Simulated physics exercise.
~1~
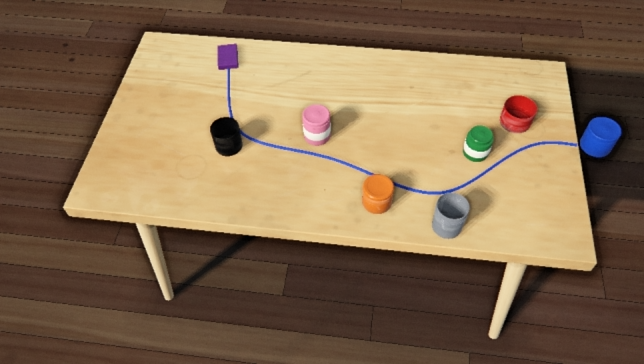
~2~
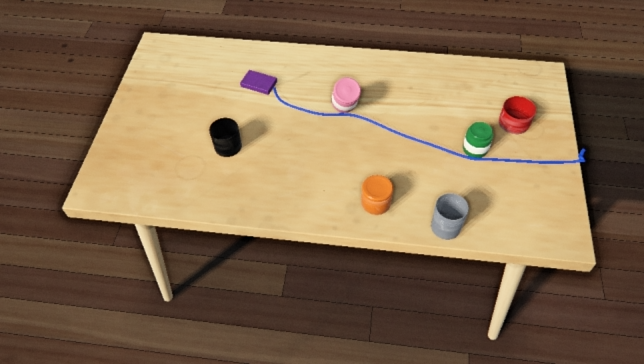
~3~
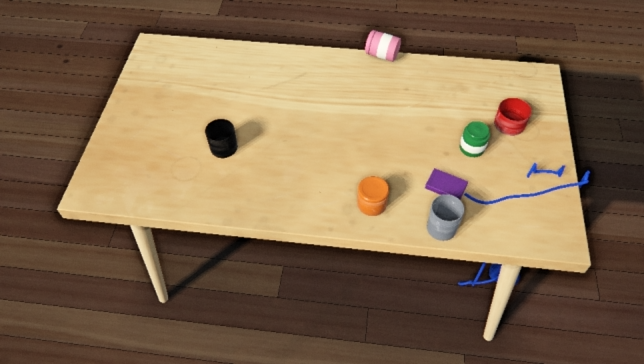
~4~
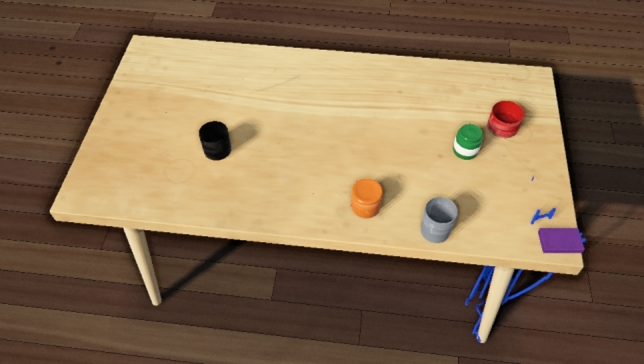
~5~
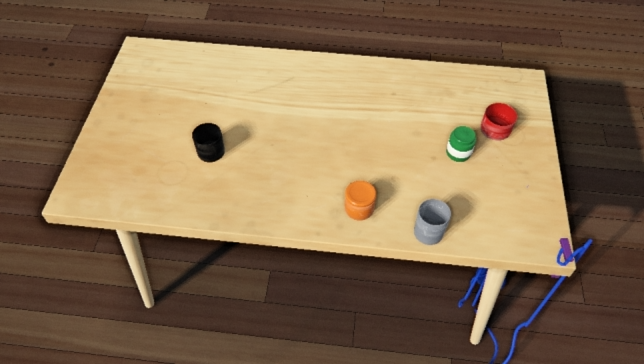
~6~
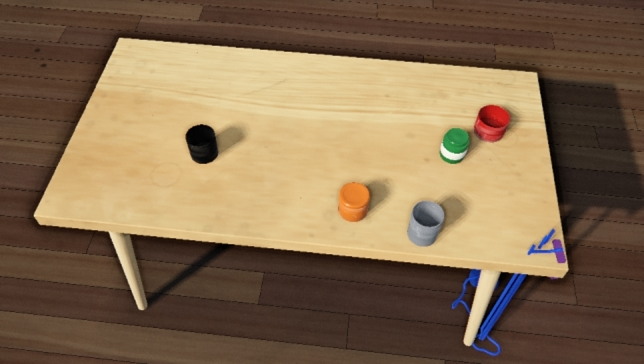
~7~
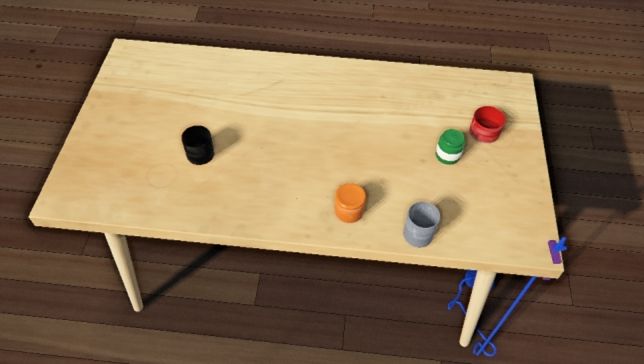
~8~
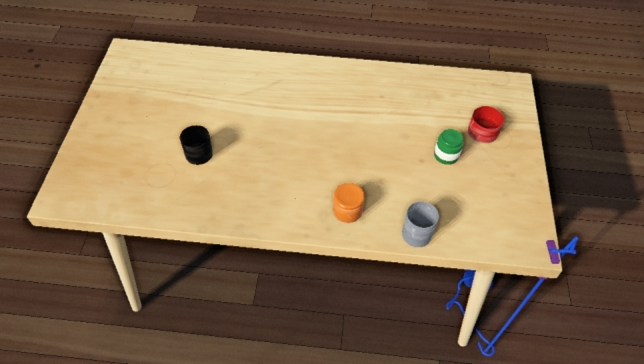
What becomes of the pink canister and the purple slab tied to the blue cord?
Both go off the table. The pink canister tips over and falls off the back, and the purple slab is pulled across the top and over the right edge near the front corner.
